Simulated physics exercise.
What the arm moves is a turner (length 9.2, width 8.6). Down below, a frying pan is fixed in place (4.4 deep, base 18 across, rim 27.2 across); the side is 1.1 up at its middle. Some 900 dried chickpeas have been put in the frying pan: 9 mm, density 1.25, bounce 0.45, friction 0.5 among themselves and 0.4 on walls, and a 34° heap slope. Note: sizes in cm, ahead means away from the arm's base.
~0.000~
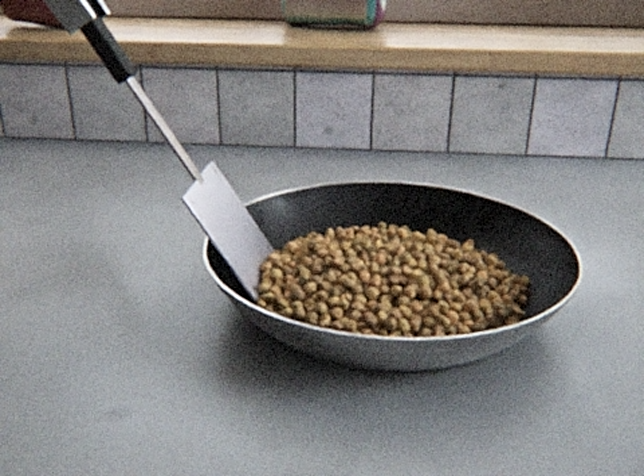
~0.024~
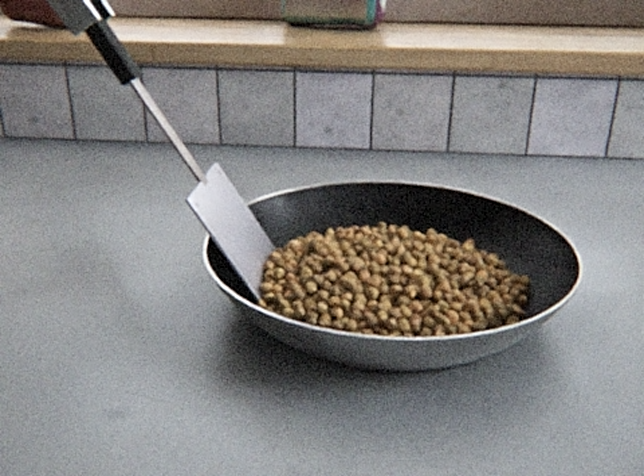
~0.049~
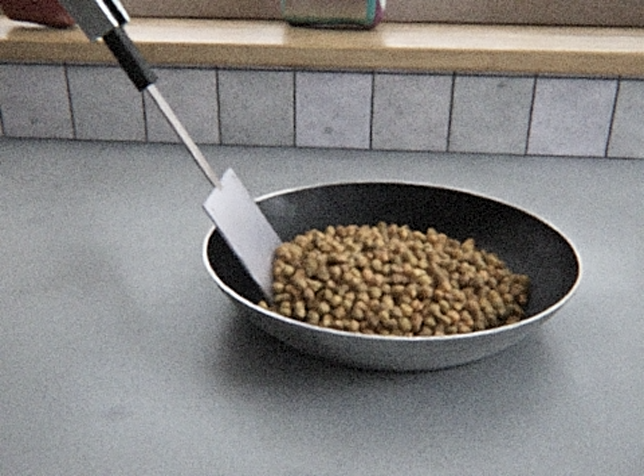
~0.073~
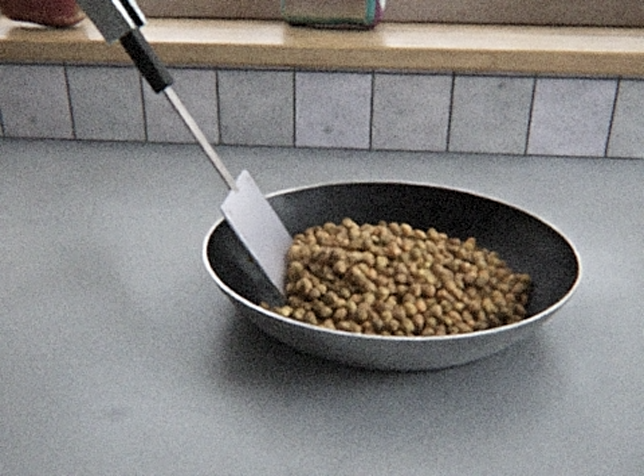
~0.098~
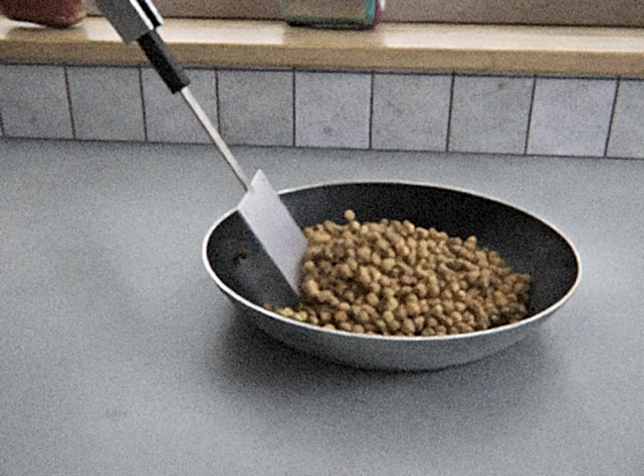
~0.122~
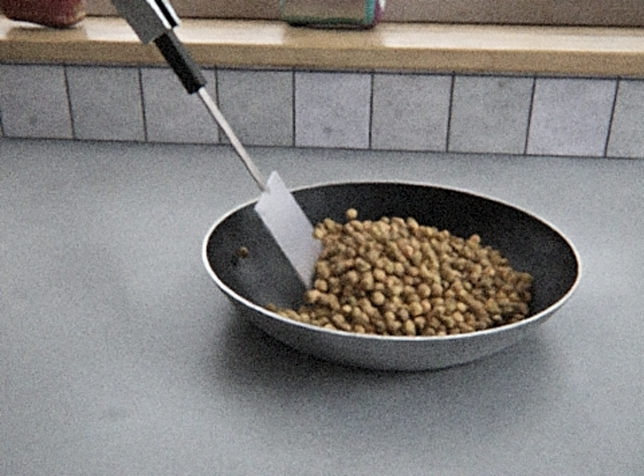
Metal turner on a mechanical arm sliding rightward through a dark frying pan, pushing heaped dried chickpeas slightly away from the left side.
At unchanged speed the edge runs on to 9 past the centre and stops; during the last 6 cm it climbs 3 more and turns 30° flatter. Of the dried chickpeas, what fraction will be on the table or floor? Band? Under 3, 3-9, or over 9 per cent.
Under 3 per cent.
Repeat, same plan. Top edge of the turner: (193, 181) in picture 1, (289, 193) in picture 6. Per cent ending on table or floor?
5 per cent.
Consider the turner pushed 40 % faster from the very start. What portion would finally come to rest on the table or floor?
About 5 in a hundred.
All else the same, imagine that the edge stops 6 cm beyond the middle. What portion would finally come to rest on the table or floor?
That would be something like 0 in a hundred.
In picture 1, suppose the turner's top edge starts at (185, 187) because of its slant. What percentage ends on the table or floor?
Some 0 per cent.
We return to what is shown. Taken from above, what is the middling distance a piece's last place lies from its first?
Distance: Near 4 cm.
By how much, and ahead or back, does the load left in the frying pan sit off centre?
Ahead, by around 4.5 cm.
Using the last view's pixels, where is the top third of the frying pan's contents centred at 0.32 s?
Centre: Approx. (489, 264) in the last view.
By 0.22 s, sloping 58°, highest piece 4 above the table; 900 in the frying pan.
By 0.32 s, sloping 45°, highest piece 5 above the table; 900 in the frying pan.
By 0.57 s, sloping 28°, highest piece 6 above the table; 887 in the frying pan, 9 on the table or floor, 4 on the blade or in flight.
By 1.62 s, sloping 28°, highest piece 6 above the table; 887 in the frying pan, 13 on the table or floor.
Final count, 887 in the frying pan, 13 on the table or floor. That is 1 % on the table or floor.
